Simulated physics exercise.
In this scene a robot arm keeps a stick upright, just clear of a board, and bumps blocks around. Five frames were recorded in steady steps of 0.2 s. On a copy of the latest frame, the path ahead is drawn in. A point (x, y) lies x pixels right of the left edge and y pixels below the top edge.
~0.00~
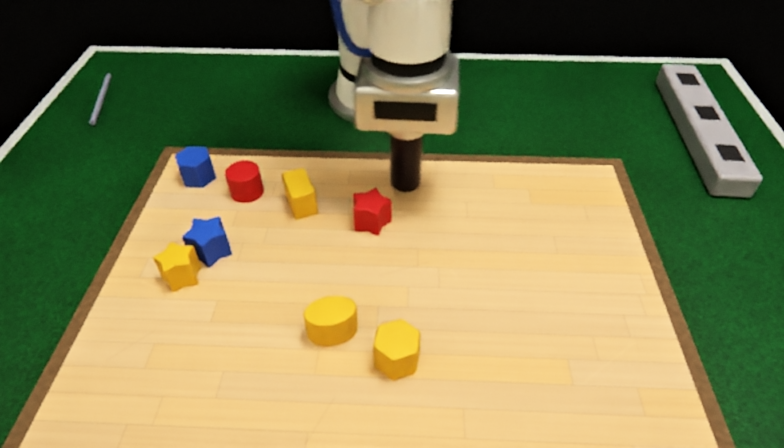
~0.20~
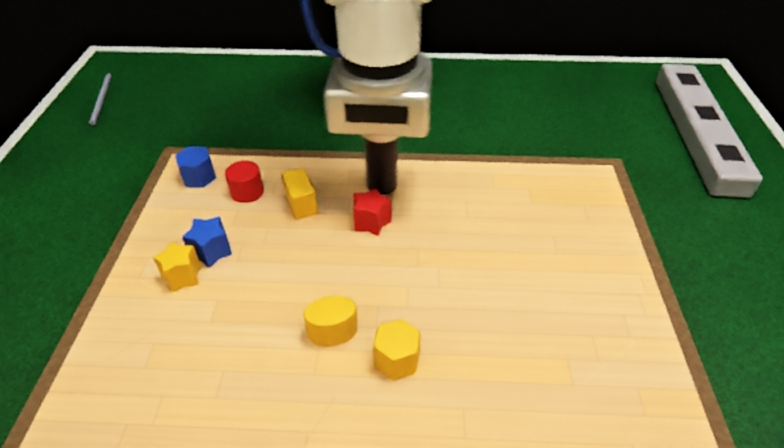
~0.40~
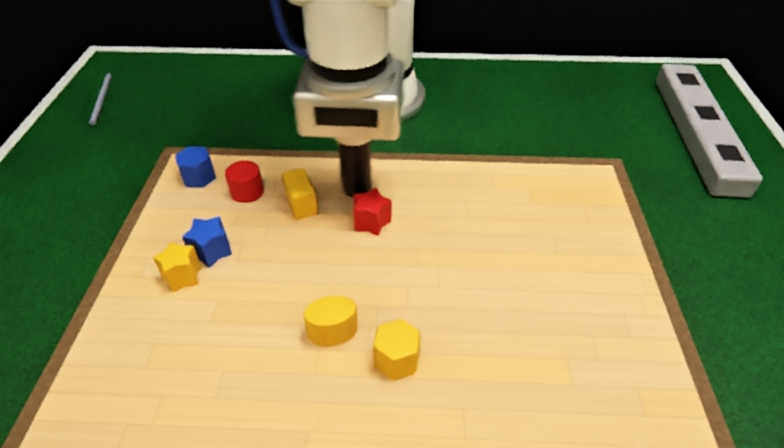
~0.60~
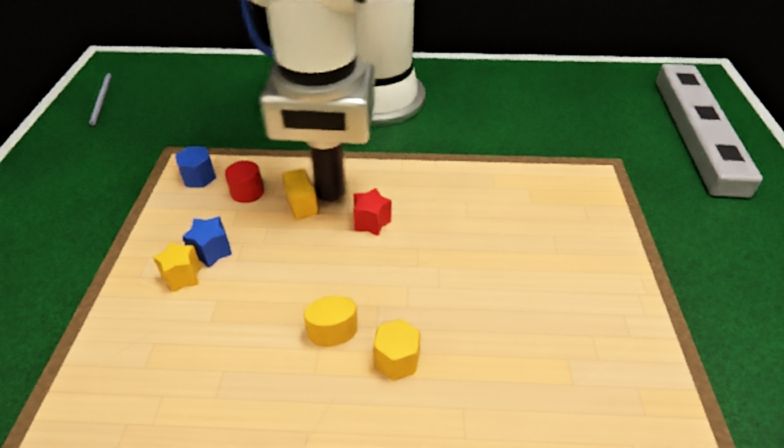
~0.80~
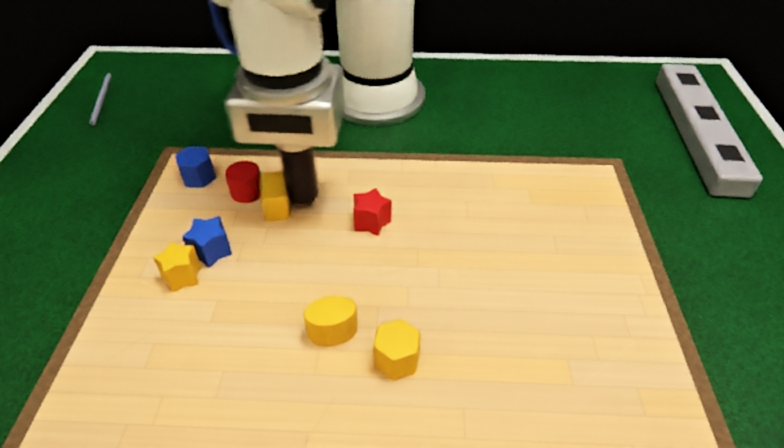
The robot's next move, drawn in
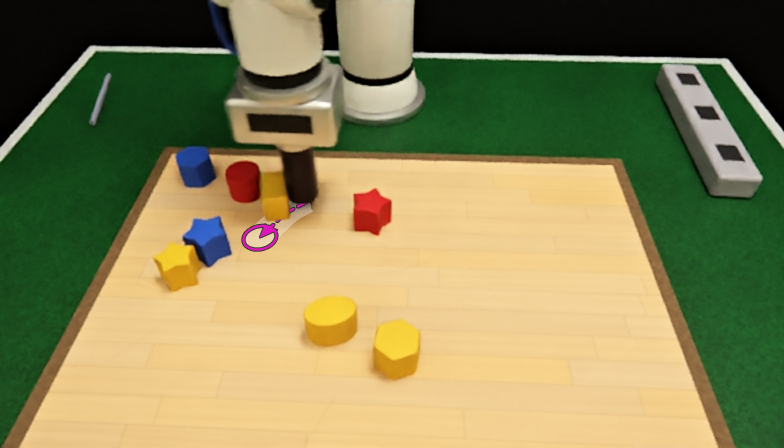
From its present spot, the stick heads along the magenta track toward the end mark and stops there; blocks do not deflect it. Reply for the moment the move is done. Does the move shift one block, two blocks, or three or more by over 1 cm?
In total, one block gets moved by over 1 cm.
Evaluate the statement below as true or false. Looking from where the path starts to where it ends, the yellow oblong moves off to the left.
False
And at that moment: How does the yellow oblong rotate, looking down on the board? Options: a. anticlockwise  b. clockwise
The one that fits is b, clockwise.
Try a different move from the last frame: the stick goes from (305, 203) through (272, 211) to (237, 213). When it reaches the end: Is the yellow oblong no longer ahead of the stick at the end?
Going by the path, no.
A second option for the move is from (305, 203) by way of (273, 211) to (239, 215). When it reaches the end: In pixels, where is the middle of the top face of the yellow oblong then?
Its top middle is near (209, 182).
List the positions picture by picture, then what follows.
In the first picture, lower end of the stick (406, 182), tops of blocks, blue star block (204, 230), yellow oblong (298, 182).
In the second picture, stick (382, 185), blocks as before.
In the third picture, stick (357, 188), blocks as before.
In the fourth picture, stick (331, 191), blocks as before.
In the fifth picture, stick (303, 194), blue star block (204, 230), yellow oblong (273, 184).
The drawn path runs from (305, 203) through (288, 212) and (274, 224) to (260, 238).
The first path, step by step. Halfway along, stick (278, 209); yellow oblong (252, 188), turned 45° clockwise.
At the end, stick (258, 229); blue star block not moved; yellow oblong (252, 188), turned 45° clockwise.
